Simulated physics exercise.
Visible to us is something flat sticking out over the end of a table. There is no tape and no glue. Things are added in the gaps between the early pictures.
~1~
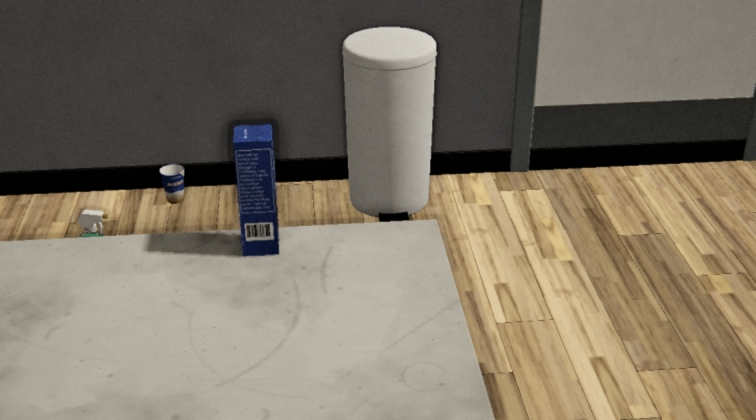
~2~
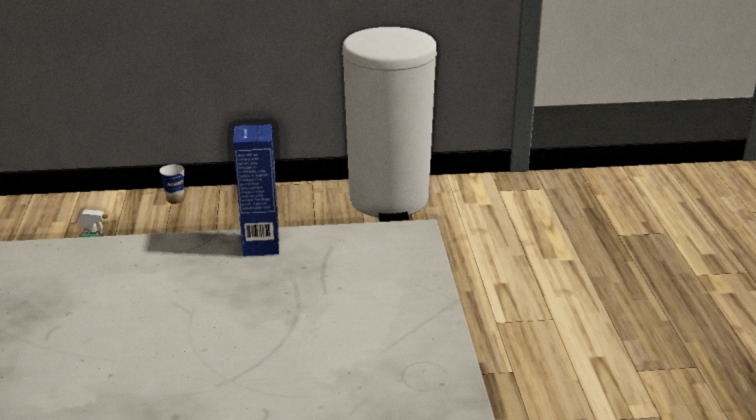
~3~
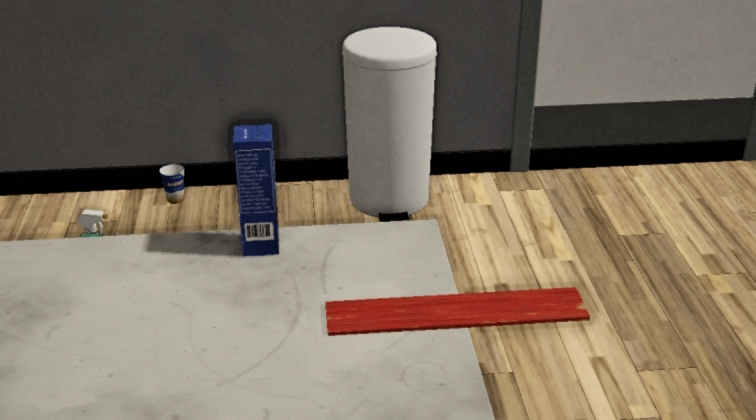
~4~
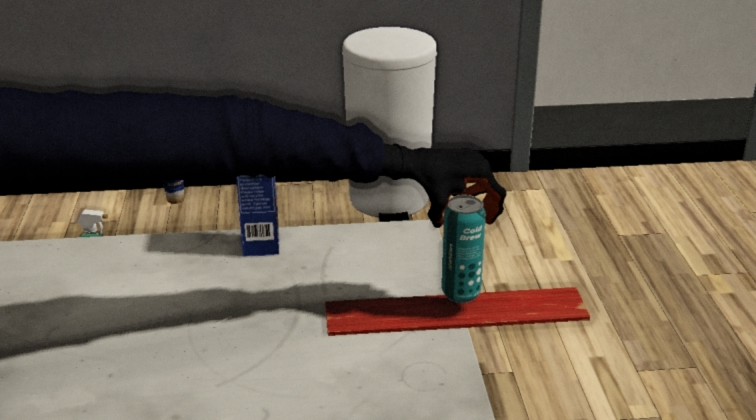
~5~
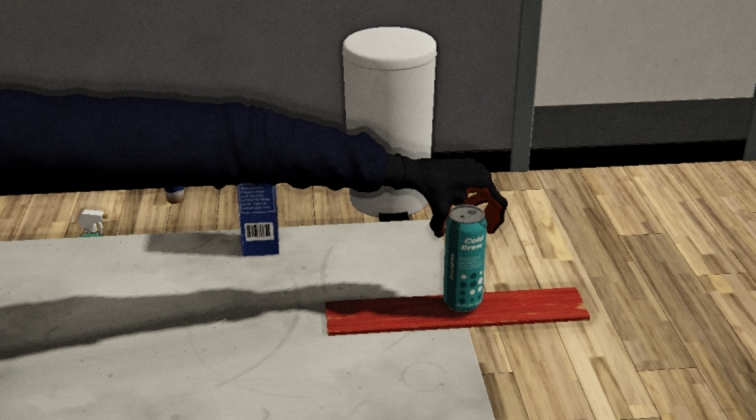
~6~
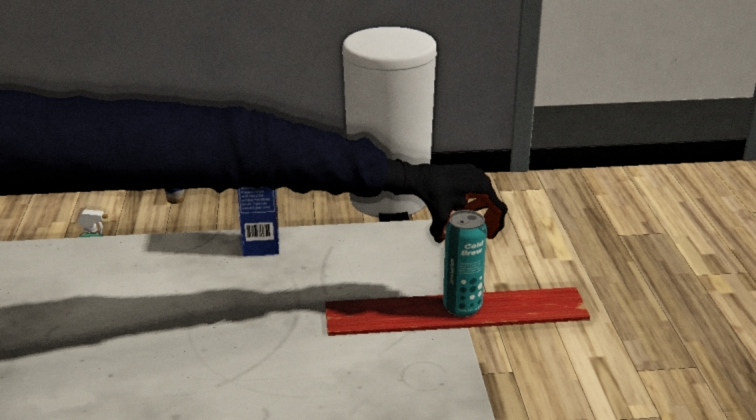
A red plank appeared jutting past the right end of a gray table with a blue carton on it, then a dark-sleeved arm reached in from the left and lowered a turquoise can onto the plank.
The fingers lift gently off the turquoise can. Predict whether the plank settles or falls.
It rests securely.
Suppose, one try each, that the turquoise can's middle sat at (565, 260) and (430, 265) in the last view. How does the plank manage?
First try: It comes down; second try: It holds.
Then, 0.50 s past the last view, nothing moves.
Then, 1.30 s past the last view, turquoise can resting near (464, 265).
Finally, all 3 still in place. Final places as the last picture's camera would see them, turquoise can near (464, 265). The plank stays on the table.
